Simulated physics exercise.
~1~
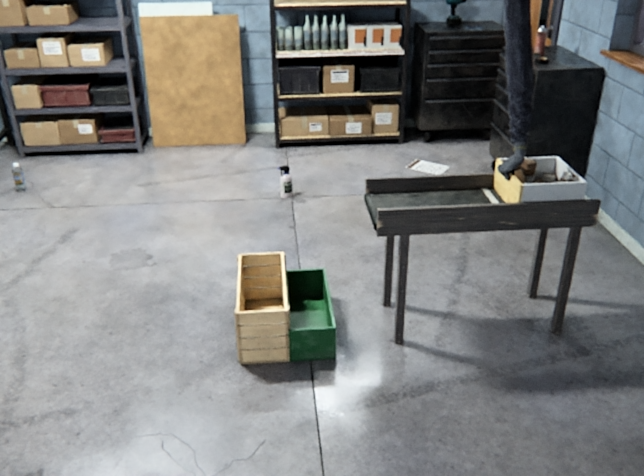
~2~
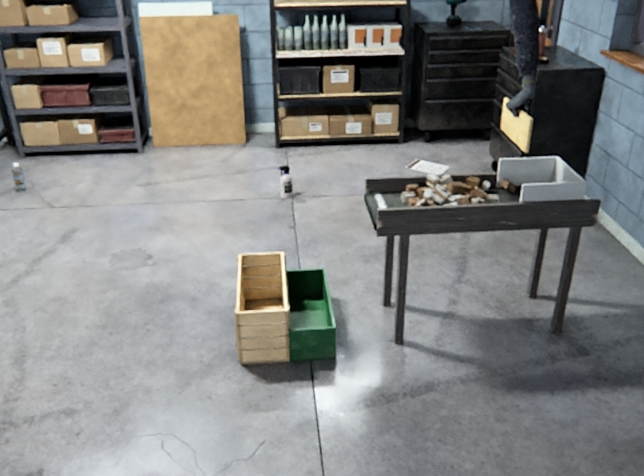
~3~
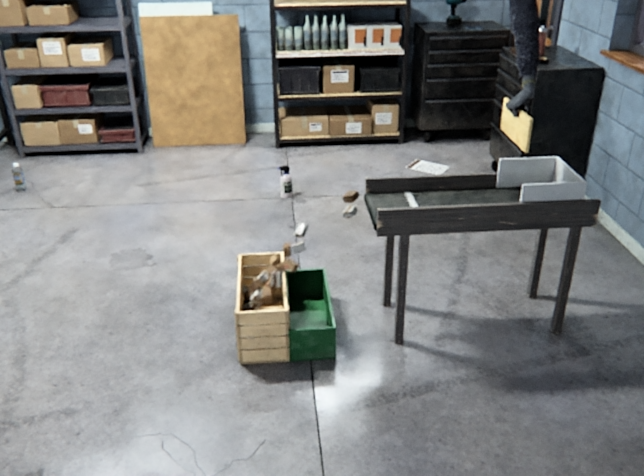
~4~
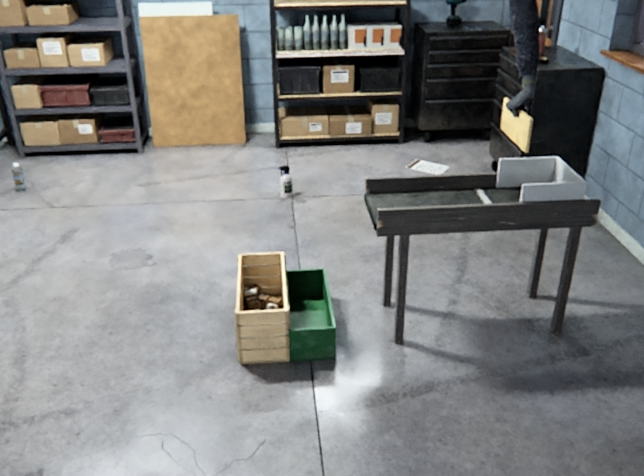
To begin with, a white pen full of small parcels sits at the right end of a dark, table-like belt, closed by a pale gate that a dark mechanical arm reaches down to. The arm lifts the gate up and away, and the loose parcels spread leftward along the belt in a jumbled heap. They then spill off the left end and fly over the nearer green tote toward the wooden tote beside it. Parcels pile into the wooden tote while the last few are still dropping. Finally, the belt and pen are empty, and the parcels rest inside the wooden tote, with none visible on the floor.
